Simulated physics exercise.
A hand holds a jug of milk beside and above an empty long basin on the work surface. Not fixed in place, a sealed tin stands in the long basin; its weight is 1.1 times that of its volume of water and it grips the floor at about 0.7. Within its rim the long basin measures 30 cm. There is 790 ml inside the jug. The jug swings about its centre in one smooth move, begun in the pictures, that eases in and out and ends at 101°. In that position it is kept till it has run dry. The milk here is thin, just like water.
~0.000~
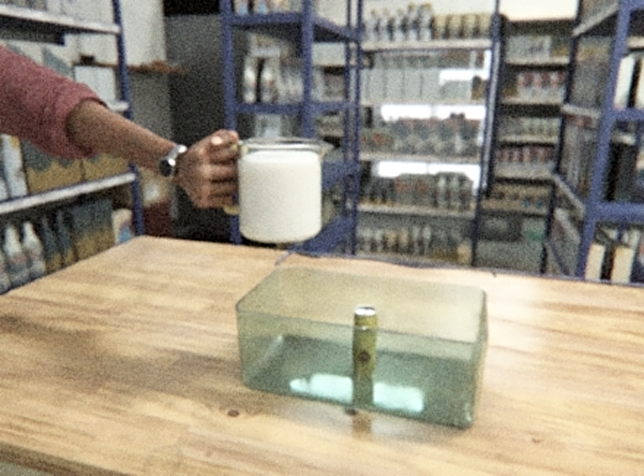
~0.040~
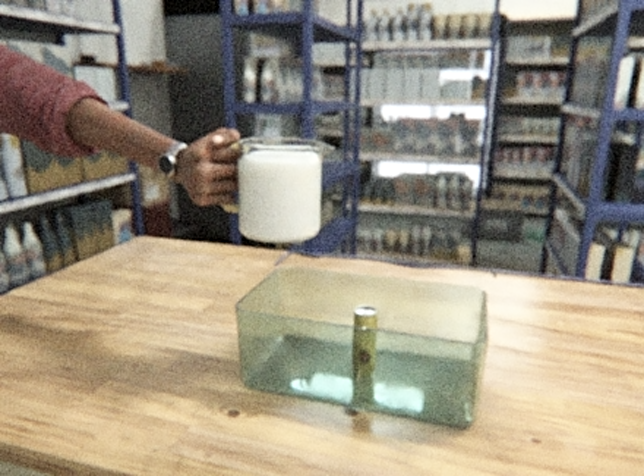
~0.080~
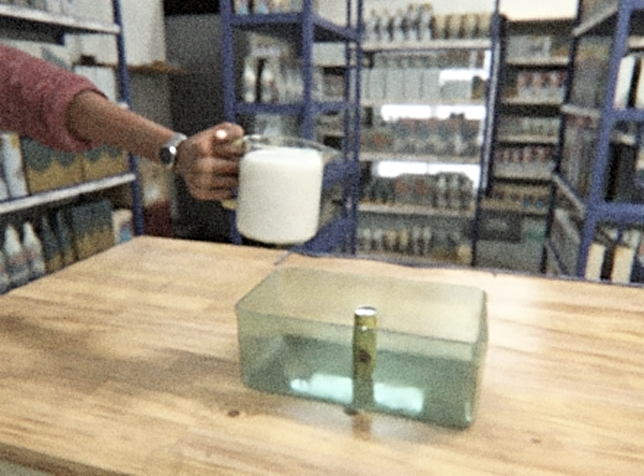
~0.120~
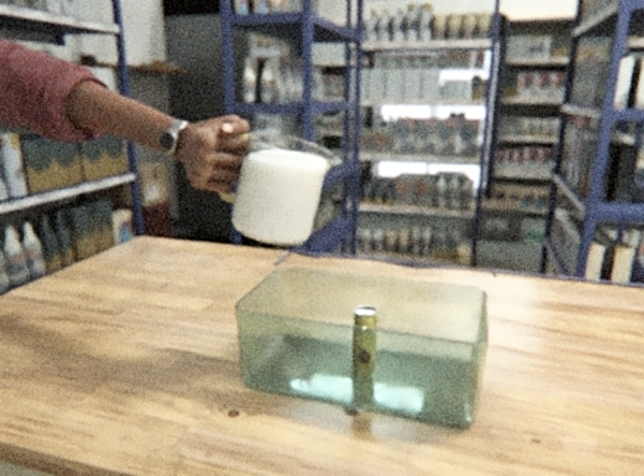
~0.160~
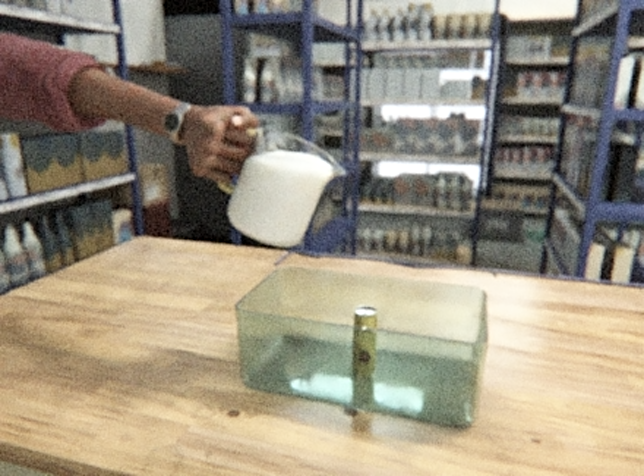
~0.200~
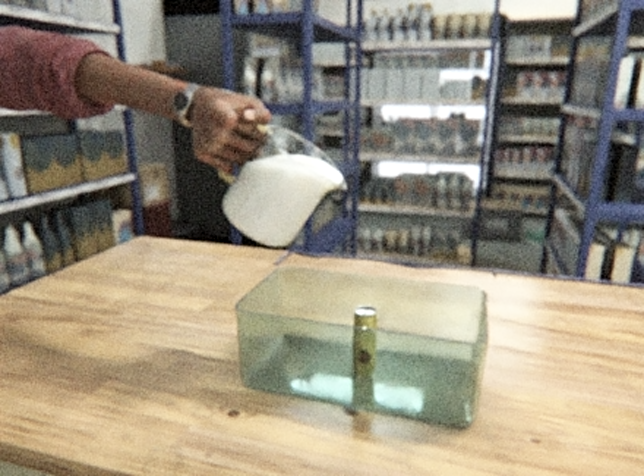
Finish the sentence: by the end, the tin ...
By the end, the tin is still upright.
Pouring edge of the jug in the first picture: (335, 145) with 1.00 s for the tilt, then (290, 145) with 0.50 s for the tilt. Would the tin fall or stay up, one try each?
Trial 1 - tin stays standing; trial 2 - tin tips.
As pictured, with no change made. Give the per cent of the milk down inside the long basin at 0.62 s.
Near 62 per cent of the total.
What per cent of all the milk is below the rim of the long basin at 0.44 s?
I'd estimate some 16 percent of the liquid.
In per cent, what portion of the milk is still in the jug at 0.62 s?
Near 20 percent, more or less.
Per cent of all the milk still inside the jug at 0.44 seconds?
56 %.
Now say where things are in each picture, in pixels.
It leans 0°; its right rim is at (333, 146); the milk meets the walls at (246, 155) and (319, 158); the long basin's rim runs from (259, 286) to (487, 315); the tin's top is at (366, 313), in the first picture.
It leans 2°; its right rim is at (334, 148); the milk meets the walls at (247, 154) and (320, 159), in the second picture.
It leans 6°; its right rim is at (337, 153); the milk meets the walls at (249, 153) and (322, 161), in the third picture.
It leans 14°; its right rim is at (341, 161); the milk meets the walls at (251, 154) and (327, 163), in the fourth picture.
It leans 23°; its right rim is at (345, 173); the milk meets the walls at (248, 169) and (333, 168), in the fifth picture.
It leans 35°; its right rim is at (347, 188); the milk meets the walls at (243, 175) and (342, 179); 1 per cent is over the edge, in the sixth picture.
Then, 0.44 s in, the tilt is 97° and 57 per cent is still to pour; the tin stands where it began.
Then, 0.62 s in, the tilt is 101° and 20 per cent is still to pour; the tin stands where it began.
Then, 0.80 s in, the tilt is 101° and 7 per cent is still to pour; the tin stands where it began.
Then, 1.00 s in, the tilt is 101° and 2 per cent is still to pour; the tin stands where it began.
Finally, the tin stands where it began.
